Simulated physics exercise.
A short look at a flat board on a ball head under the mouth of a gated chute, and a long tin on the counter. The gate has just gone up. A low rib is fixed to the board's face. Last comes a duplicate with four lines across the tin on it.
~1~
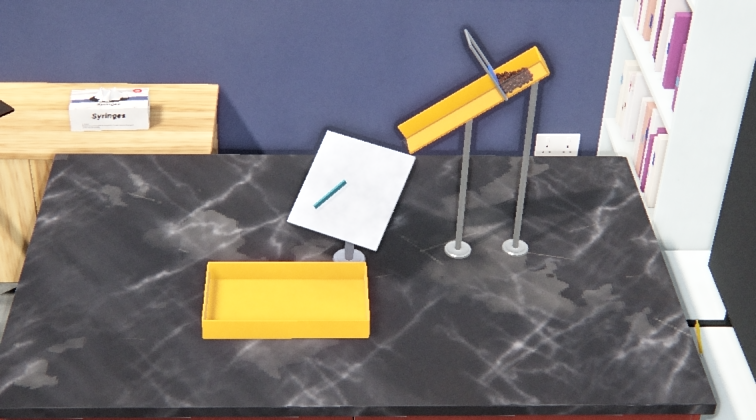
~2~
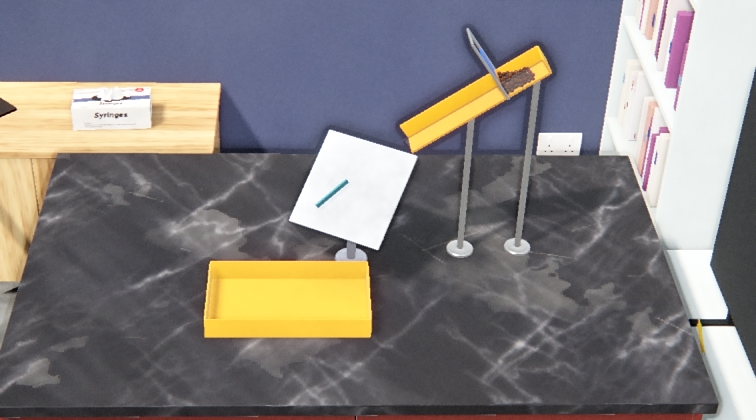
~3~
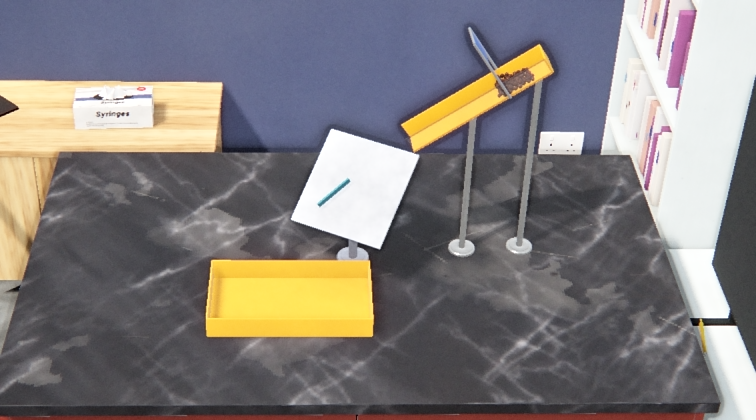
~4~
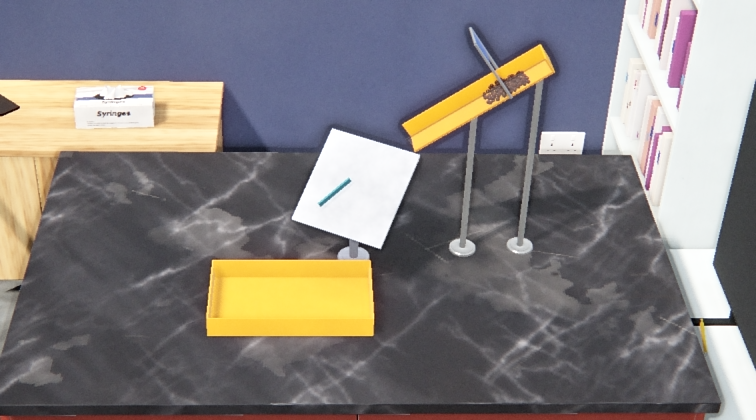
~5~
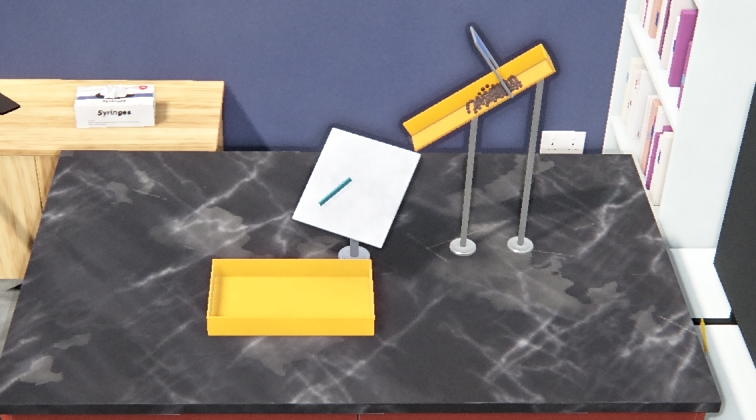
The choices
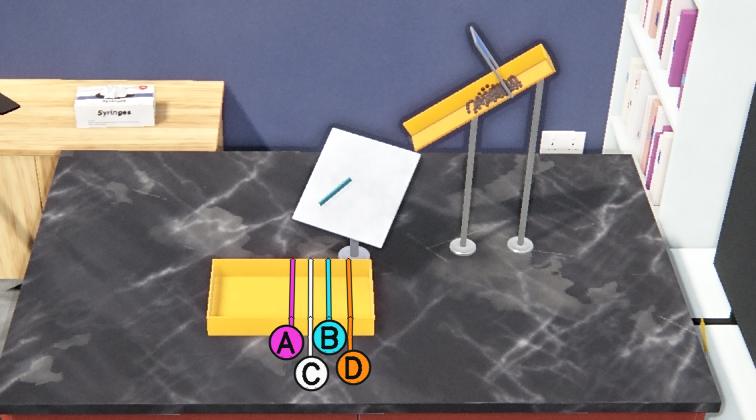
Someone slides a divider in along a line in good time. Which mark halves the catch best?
Use line A.
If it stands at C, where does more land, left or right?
More lands on the left.
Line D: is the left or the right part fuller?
Left.
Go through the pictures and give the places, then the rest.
The first picture shows load behind the gate near (511, 80), chocolate balls; lip of the chute near (409, 146), sloping gently.
The second picture shows middle of the board near (353, 188), tilted fairly steeply; middle of its low edge near (333, 235); of its high edge near (373, 143).
The third picture shows front corners of the tin near (206, 319) and (373, 319), empty; front of the load near (499, 96).
The fourth picture shows middle of the load near (505, 88); its front near (484, 96), close to a quarter of the way to the lip; rib from (349, 178) to (318, 204).
The fifth picture shows middle of the load near (494, 92); its front near (468, 108), close to a third of the way to the lip.
On the marked copy, line A crosses the front rim at (291, 318); line B crosses the front rim at (329, 318); line C crosses the front rim at (310, 318); line D crosses the front rim at (350, 318).
For line A, of what is caught, close to two thirds on the left of the divider, close to a third on the right.
For line B, of what is caught, the whole lot on the left of the divider, none at all on the right.
For line C, of what is caught, all but a few on the left of the divider, a small share on the right.
For line D, of what is caught, the whole lot on the left of the divider, none at all on the right.
